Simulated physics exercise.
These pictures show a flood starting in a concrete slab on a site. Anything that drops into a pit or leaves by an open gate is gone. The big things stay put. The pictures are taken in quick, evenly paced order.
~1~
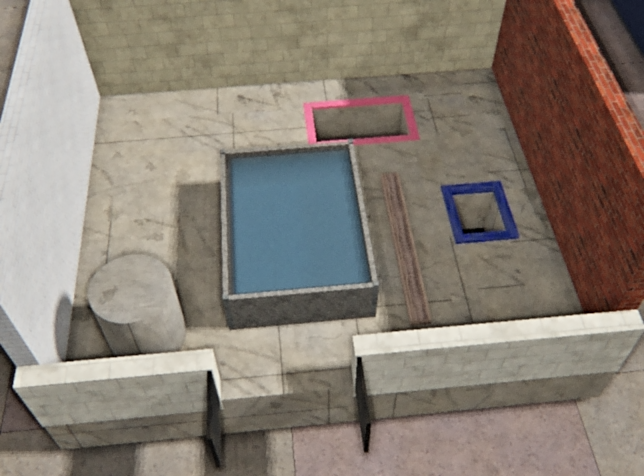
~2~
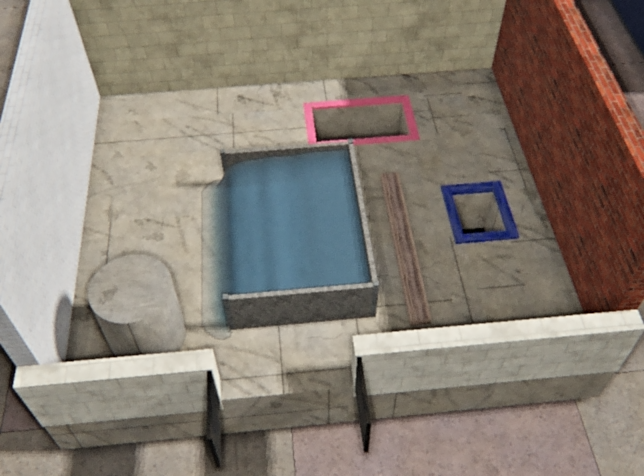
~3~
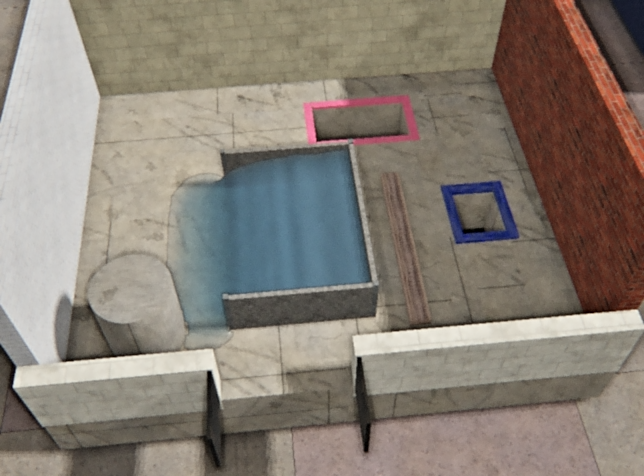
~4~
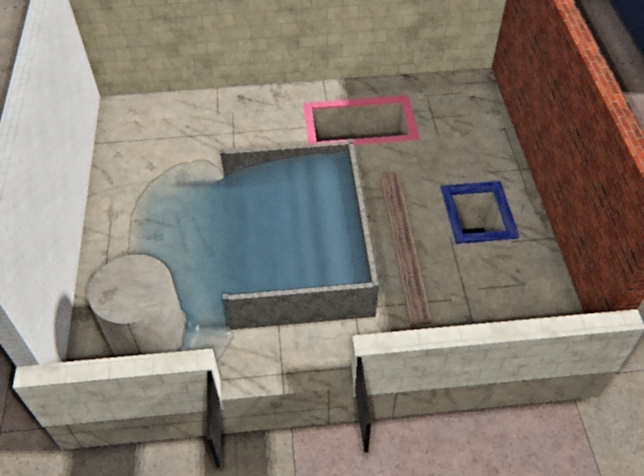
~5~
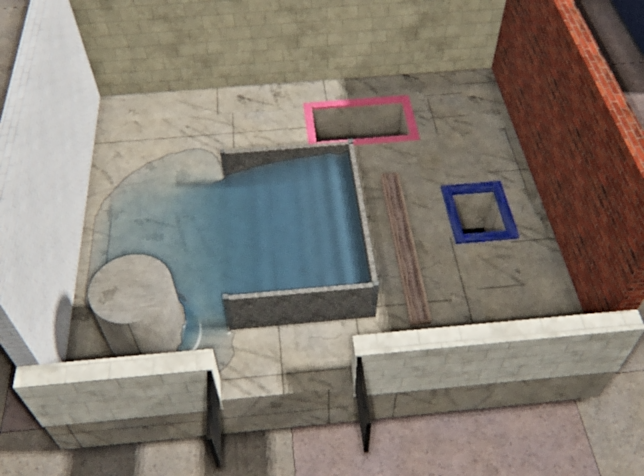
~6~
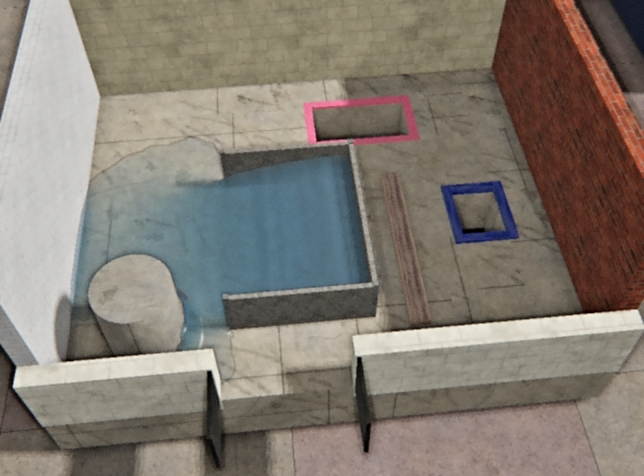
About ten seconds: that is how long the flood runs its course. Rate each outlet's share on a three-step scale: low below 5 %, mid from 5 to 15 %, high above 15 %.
Scale: Gate - mid, pink pit - high, blue pit - low.
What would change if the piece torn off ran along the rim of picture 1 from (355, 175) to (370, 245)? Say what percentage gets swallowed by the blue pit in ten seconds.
Blue: 15 %.
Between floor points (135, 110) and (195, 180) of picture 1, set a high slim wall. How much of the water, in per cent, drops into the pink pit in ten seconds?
Pink: 12 %.
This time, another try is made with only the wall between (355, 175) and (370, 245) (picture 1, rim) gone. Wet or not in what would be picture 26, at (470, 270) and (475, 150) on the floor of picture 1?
In order: Swamped and swamped.
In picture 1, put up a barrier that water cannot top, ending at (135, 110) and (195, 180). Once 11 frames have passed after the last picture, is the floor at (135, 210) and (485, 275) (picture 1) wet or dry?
Submerged, then spared.
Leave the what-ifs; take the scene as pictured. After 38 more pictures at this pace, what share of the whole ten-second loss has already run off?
Approximately 50 %.
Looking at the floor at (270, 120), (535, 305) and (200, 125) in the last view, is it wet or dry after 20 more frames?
Taking them in the order given: Swamped, then spared, then swamped.
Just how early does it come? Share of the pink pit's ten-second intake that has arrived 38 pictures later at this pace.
Result: 45 % of the ten-second total.
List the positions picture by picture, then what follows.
The open tank at (294, 218) is whole and still, in the first frame.
The front is at (226, 334), out from the gap at (230, 241), in the second frame.
The front is at (201, 345), out from the gap at (231, 243), in the third frame.
The front is at a hidden place, out from the gap at (231, 244), in the fourth frame.
The front is at (151, 166), out from the gap at (231, 244), in the fifth frame.
Water pours out at (231, 245) and has run to (89, 190), in the sixth frame.
A moment on, water covers 30 % of the floor; the gate 0 %, the pink pit 0 %, the blue pit 0 %.
Next, water covers 35 % of the floor; the gate 1 %, the pink pit 0 %, the blue pit 0 %.
Then, water covers 55 % of the floor; the gate 3 %, the pink pit 1 %, the blue pit 0 %.
Later, water covers 85 % of the floor; the gate 6 %, the pink pit 11 %, the blue pit 0 %.
In the end, water covers 95 % of the floor; the gate 8 %, the pink pit 23 %, the blue pit 1 %.
